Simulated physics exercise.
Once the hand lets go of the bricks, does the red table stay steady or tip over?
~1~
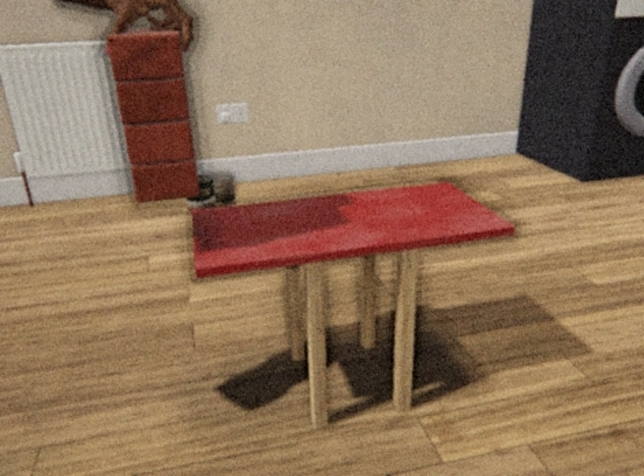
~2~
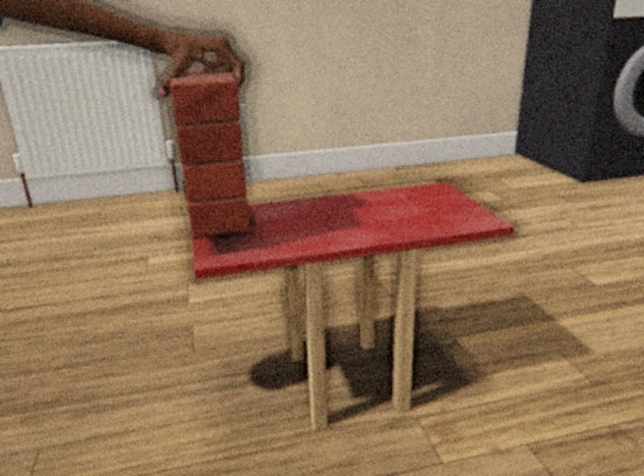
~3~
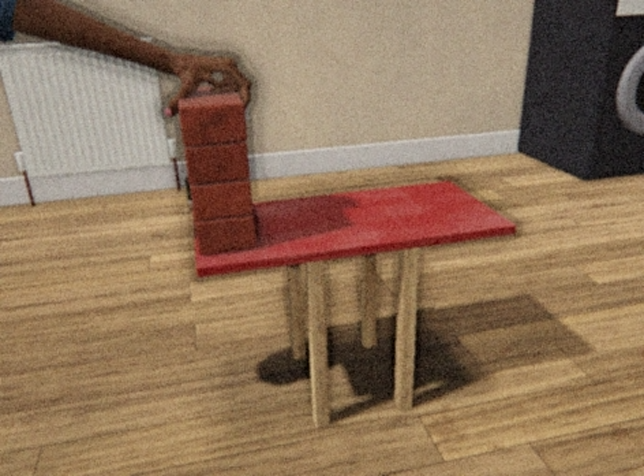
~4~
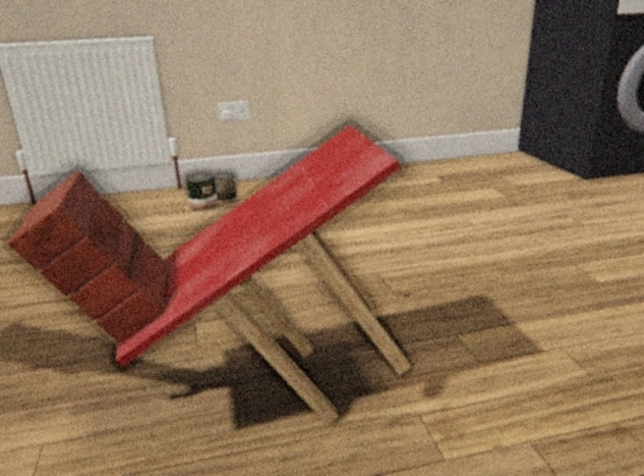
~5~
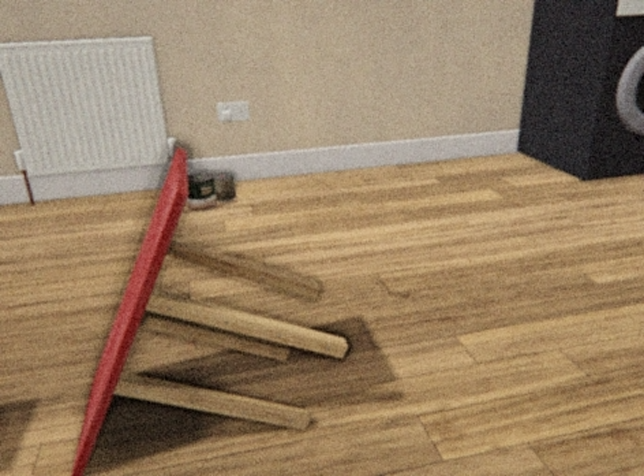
The red table tips over. Its left end drops under the bricks and its right end swings up, leaving the top standing steeply on end.
